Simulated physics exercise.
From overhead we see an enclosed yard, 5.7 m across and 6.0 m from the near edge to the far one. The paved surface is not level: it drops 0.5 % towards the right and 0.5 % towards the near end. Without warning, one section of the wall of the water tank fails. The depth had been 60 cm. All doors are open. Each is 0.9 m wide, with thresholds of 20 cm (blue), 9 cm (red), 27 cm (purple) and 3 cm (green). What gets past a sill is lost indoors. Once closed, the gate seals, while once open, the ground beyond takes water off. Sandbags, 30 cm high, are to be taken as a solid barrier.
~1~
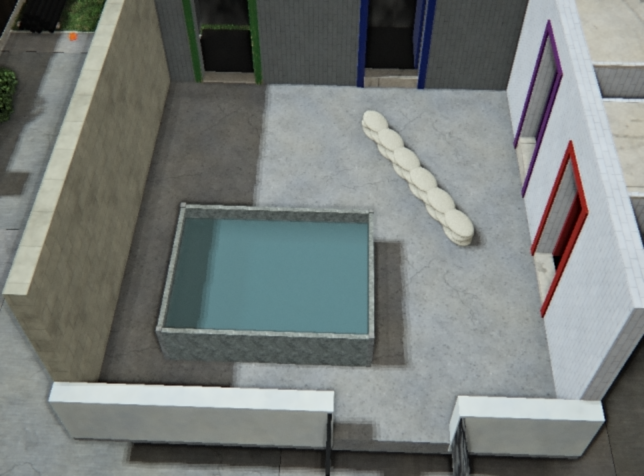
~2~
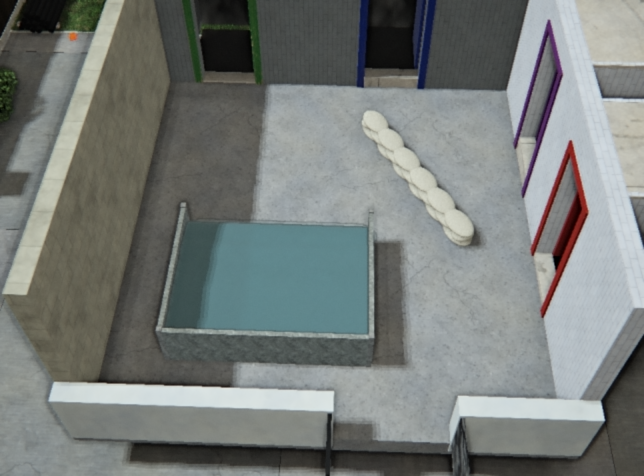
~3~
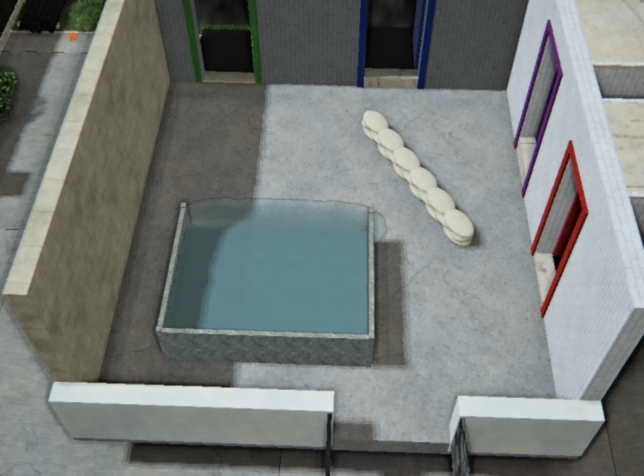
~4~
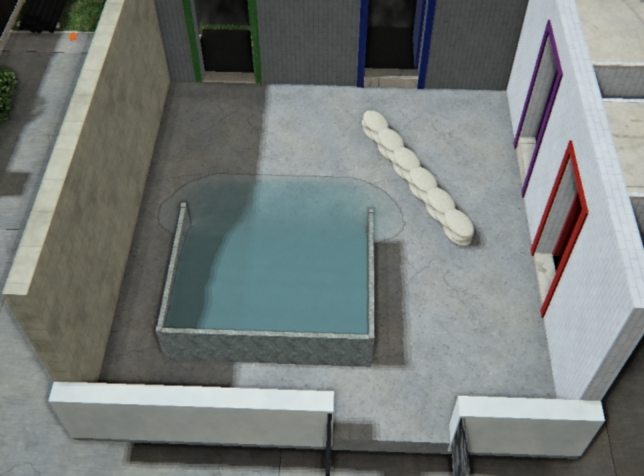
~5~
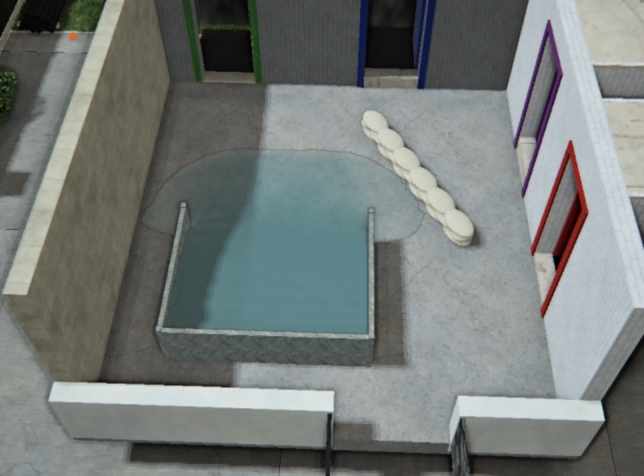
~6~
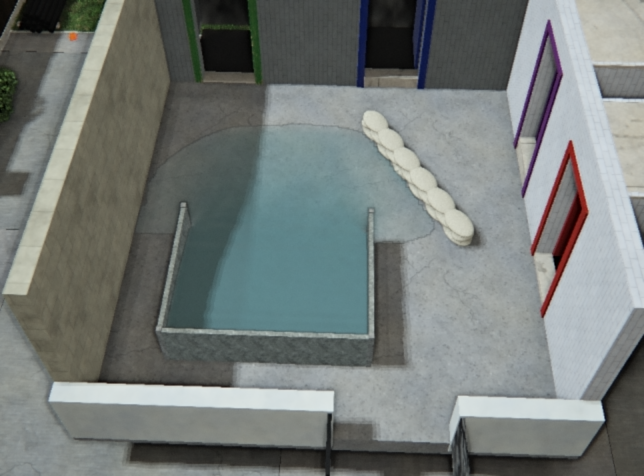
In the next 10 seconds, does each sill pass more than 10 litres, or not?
At the end, the blue door will not let too much through, the red door will not let too much through, the purple door will not let too much through, the green door will let too much through.
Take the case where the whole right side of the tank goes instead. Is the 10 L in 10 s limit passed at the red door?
Relative to that limit, red ends up on the high side.
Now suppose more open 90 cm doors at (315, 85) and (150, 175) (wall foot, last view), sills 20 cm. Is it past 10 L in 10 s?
Result in order - more than that, then not enough.
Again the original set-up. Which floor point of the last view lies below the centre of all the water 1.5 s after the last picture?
The water's centre sits at about (285, 188).
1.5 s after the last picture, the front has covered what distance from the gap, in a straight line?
Roughly 4.6 m.
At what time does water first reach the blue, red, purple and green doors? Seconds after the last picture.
Blue: 0.7 s; red: 3.4 s; purple: 2.4 s; green: 0.4 s.
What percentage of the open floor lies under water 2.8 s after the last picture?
I'd guess around 60 %.
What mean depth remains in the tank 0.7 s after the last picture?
Depth, averaged: Around 30 centimetres.
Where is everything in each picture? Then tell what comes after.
The first picture shows still water, 60 cm deep, in the water tank at (272, 271).
In the second picture, water pours out on the water tank's far side and has run 1.4 m, to a hidden place; typically 8 cm deep outside, 60 cm at the water tank's back.
In the third picture, the front is at a hidden place, 1.5 m from the gap on the water tank's far side; 1.6 m2 of floor is under water; 60 cm left at the back of the water tank.
In the fourth picture, water pours out on the water tank's far side and has run 1.8 m, to (169, 207); typically 10 cm deep outside, 60 cm at the water tank's back.
In the fifth picture, water pours out on the water tank's far side and has run 2.1 m, to (392, 178); typically 8 cm deep outside, 54 cm at the water tank's back.
In the sixth picture, the front is at (365, 138), 2.4 m from the gap on the water tank's far side; 7.3 m2 of floor is under water; 50 cm left at the back of the water tank.
Then, 0.7 s after the last picture water covers 40 % of the floor and is deepest (38 cm) near (340, 89); blue door 5 cm at the sill, 0 L in, red door not reached, purple door not reached, green door 11 cm at the sill, 14 L in.
Then, 1.5 s after the last picture water covers 45 % of the floor and is deepest (40 cm) near (319, 89); blue door 15 cm at the sill, 0 L in, red door not reached, purple door not reached, green door 27 cm at the sill, 114 L in.
Then, 2.8 s after the last picture water covers 60 % of the floor and is deepest (28 cm) near (181, 85); blue door 13 cm at the sill, 0 L in, red door not reached, purple door 11 cm at the sill, 0 L in, green door 23 cm at the sill, 320 L in.
Then, 5.3 s after the last picture water covers 85 % of the floor and is deepest (21 cm) near (92, 410); blue door 9 cm at the sill, 1 L in, red door 6 cm at the sill, 0 L in, purple door 7 cm at the sill, 0 L in, green door 10 cm at the sill, 484 L in.
Then, 9.3 s after the last picture water covers 95 % of the floor and is deepest (13 cm) near (523, 426); blue door 3 cm at the sill, 1 L in, red door 5 cm at the sill, 0 L in, purple door 4 cm at the sill, 0 L in, green door 4 cm at the sill, 515 L in.
